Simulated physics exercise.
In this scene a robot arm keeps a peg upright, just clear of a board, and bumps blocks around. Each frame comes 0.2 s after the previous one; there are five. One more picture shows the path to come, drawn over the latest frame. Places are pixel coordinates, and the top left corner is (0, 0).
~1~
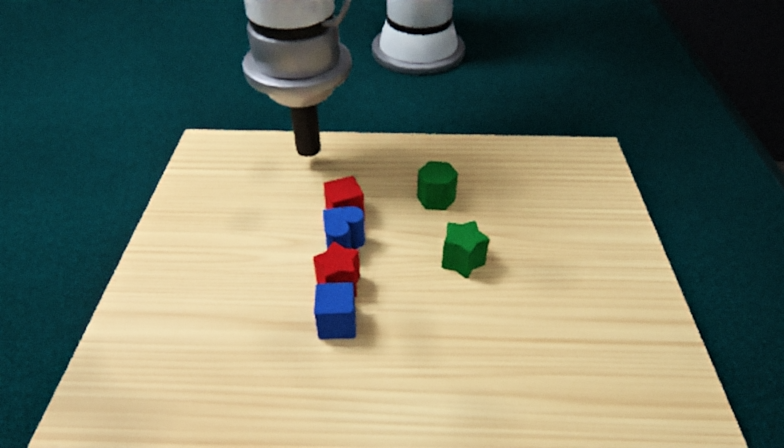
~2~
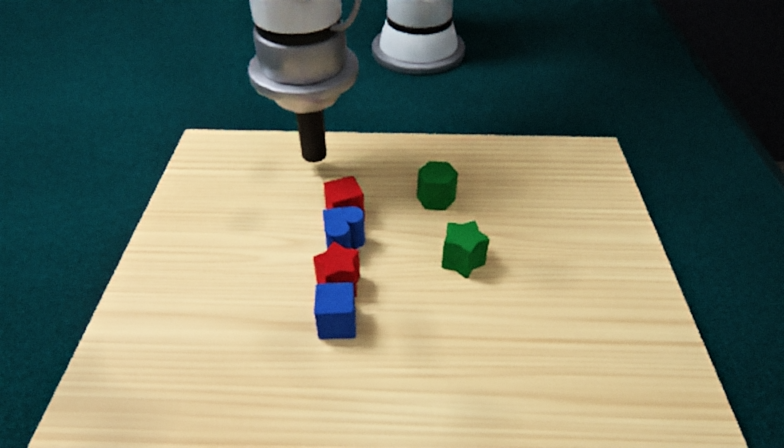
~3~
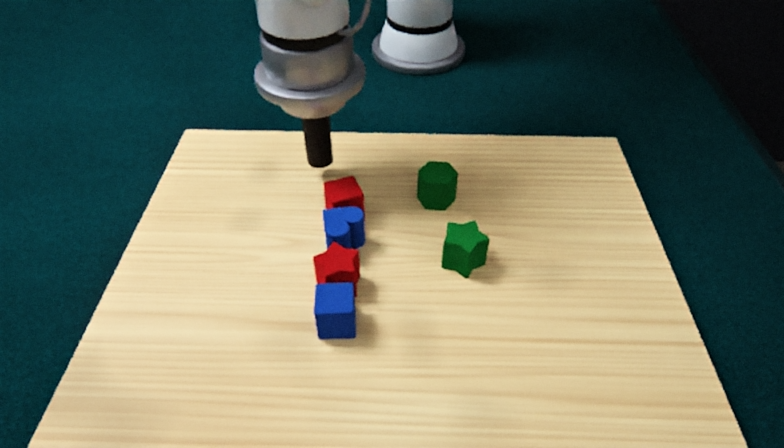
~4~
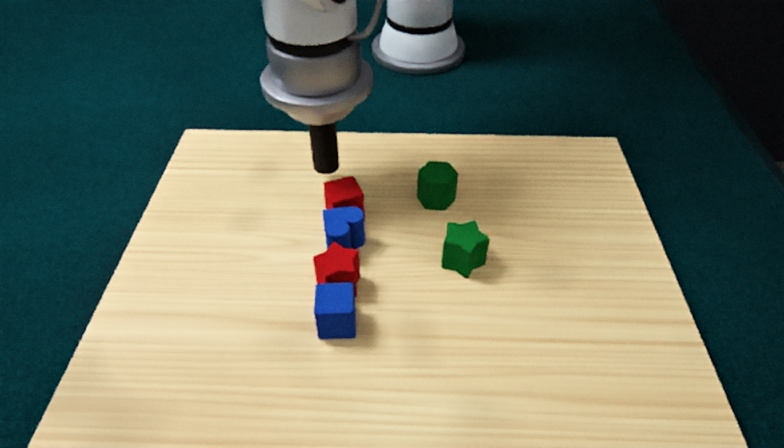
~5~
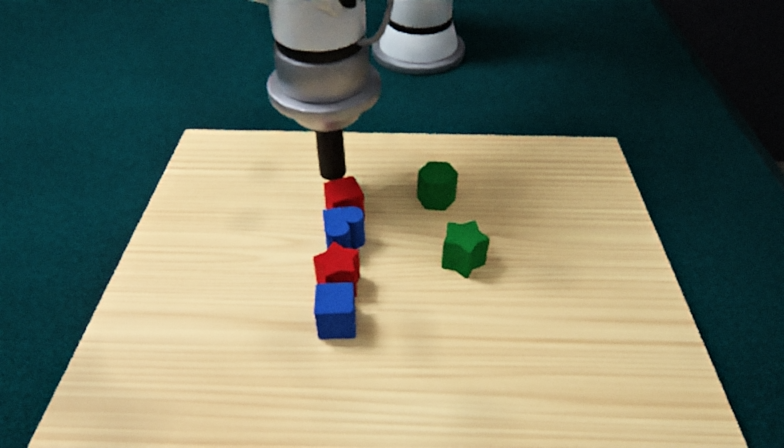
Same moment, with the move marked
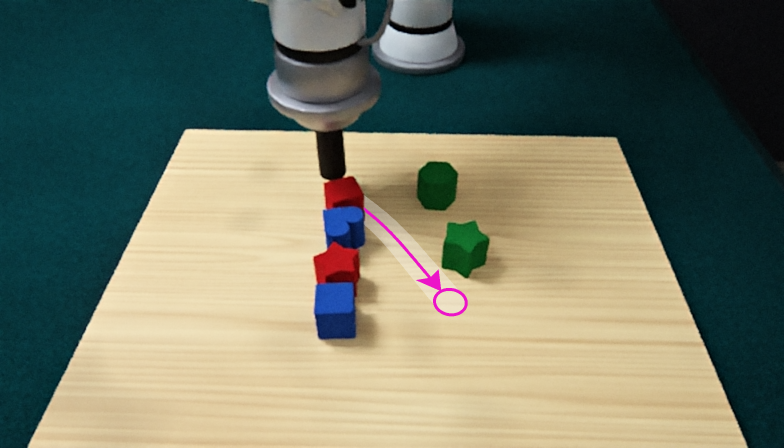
A pale wooden board lies on a dark green surface, seen from above at an angle by a still camera. Four blocks form a column left of centre, a red one, a blue heart, a red star and a blue cube, with two green blocks to the right. A robot arm's black peg moves slowly toward the viewer and slightly right, nearing the rearmost red block, while the blocks stay still.
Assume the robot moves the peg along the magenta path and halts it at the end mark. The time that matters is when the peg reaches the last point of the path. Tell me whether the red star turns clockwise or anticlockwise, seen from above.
Answer: Against the clock.
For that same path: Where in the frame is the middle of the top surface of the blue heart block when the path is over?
Expect it around (337, 238).
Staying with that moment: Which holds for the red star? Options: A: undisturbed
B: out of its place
Letter B.
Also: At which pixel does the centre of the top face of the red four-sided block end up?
At the end it should sit near (371, 227).
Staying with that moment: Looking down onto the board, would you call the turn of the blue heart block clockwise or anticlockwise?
Clockwise.
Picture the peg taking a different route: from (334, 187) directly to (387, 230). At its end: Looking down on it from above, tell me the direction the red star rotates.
From above, counter-clockwise.
Path on the board, from (334, 187) over (374, 217) and (411, 256) to (450, 302).
On the path given first. One third of the way, peg at (374, 204); red star at (334, 261), turned 20° anticlockwise; blue heart block at (338, 231), turned 35° clockwise; red four-sided block at (361, 211), turned 50° clockwise.
Two thirds of the way, peg at (412, 242); blue four-sided block at (332, 300); red star at (325, 266), turned 25° anticlockwise; blue heart block at (337, 238), turned 65° clockwise; red four-sided block at (371, 227), turned 80° clockwise.
At the end, peg at (452, 288); blue four-sided block at (332, 300); red star at (325, 266), turned 25° anticlockwise; blue heart block at (337, 238), turned 65° clockwise; red four-sided block at (371, 227), turned 80° clockwise.
